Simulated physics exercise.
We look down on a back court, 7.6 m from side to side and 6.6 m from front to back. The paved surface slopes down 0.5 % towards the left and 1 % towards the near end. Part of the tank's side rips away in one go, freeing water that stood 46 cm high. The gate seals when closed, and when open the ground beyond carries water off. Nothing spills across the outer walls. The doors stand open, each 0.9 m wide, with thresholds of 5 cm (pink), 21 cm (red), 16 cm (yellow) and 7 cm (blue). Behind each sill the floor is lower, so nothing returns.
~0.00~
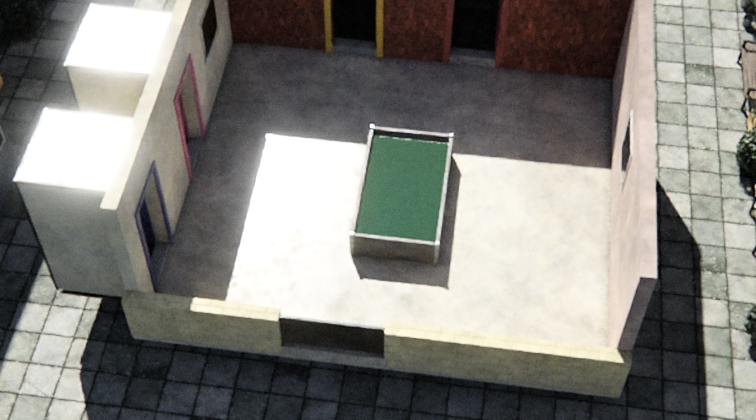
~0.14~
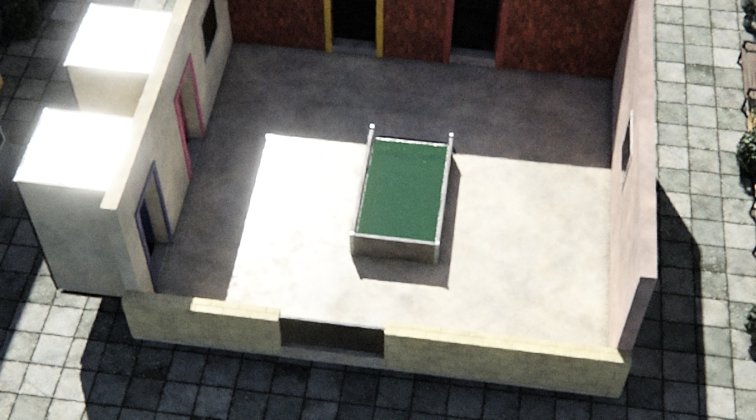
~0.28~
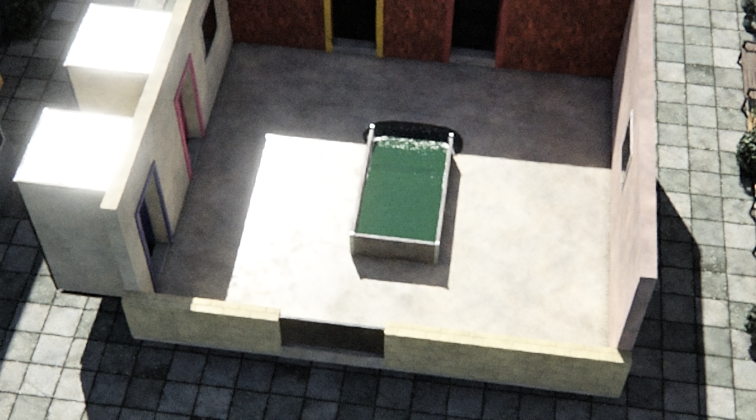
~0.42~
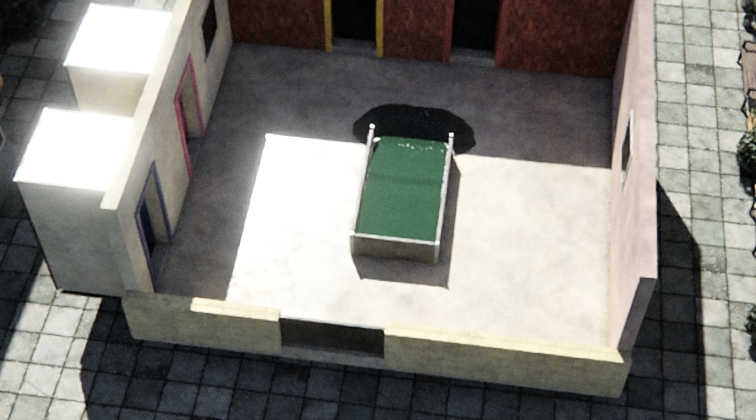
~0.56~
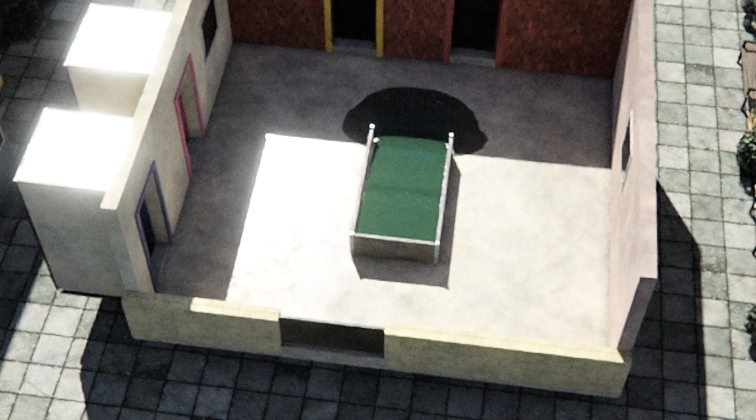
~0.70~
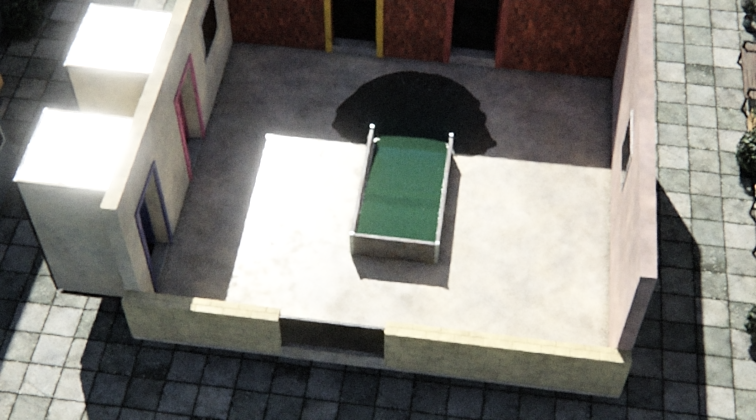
In this clip, a tank of green liquid stands in a walled court until its far side opens, and dark liquid pours out and spreads across the floor behind it in a widening, rounded patch.
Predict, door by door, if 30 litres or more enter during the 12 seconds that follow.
The water let in: At the pink door it does not reach the limit; at the red door it keeps below the limit; at the yellow door it keeps below the limit; at the blue door it keeps below the limit.
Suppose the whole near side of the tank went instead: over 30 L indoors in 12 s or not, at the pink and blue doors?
Against that limit: Pink under, blue above.
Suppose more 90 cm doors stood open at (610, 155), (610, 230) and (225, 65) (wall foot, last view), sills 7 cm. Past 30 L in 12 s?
In turn: Not over, not over, past it.
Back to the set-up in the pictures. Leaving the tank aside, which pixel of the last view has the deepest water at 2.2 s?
Around (418, 70).
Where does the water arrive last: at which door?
Last comes the blue one.
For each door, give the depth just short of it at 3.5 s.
In cm: Pink 0, red 14, yellow 13, blue 0.
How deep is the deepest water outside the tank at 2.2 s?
Up to some 22 cm.
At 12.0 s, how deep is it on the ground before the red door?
Some 2.0 cm.
After 1.4 s water covers 15 % of the floor and is deepest (24 cm) near (419, 64); pink door not reached, red door 17 cm at the sill, 0 L in, yellow door 9 cm at the sill, 0 L in, blue door not reached.
After 2.2 s water covers 20 % of the floor and is deepest (22 cm) near (418, 70); pink door not reached, red door 19 cm at the sill, 0 L in, yellow door 16 cm at the sill, 0 L in, blue door not reached.
After 3.5 s water covers 30 % of the floor and is deepest (20 cm) near (232, 45); pink door not reached, red door 14 cm at the sill, 0 L in, yellow door 13 cm at the sill, 1 L in, blue door not reached.
After 7.0 s water covers 70 % of the floor and is deepest (11 cm) near (149, 317); pink door 5 cm at the sill, 0 L in, red door 4 cm at the sill, 0 L in, yellow door 4 cm at the sill, 1 L in, blue door 3 cm at the sill, 0 L in.
After 12.0 s water covers 90 % of the floor and is deepest (10 cm) near (341, 340); pink door 4 cm at the sill, 1 L in, red door 2 cm at the sill, 0 L in, yellow door 1 cm at the sill, 1 L in, blue door 6 cm at the sill, 0 L in.
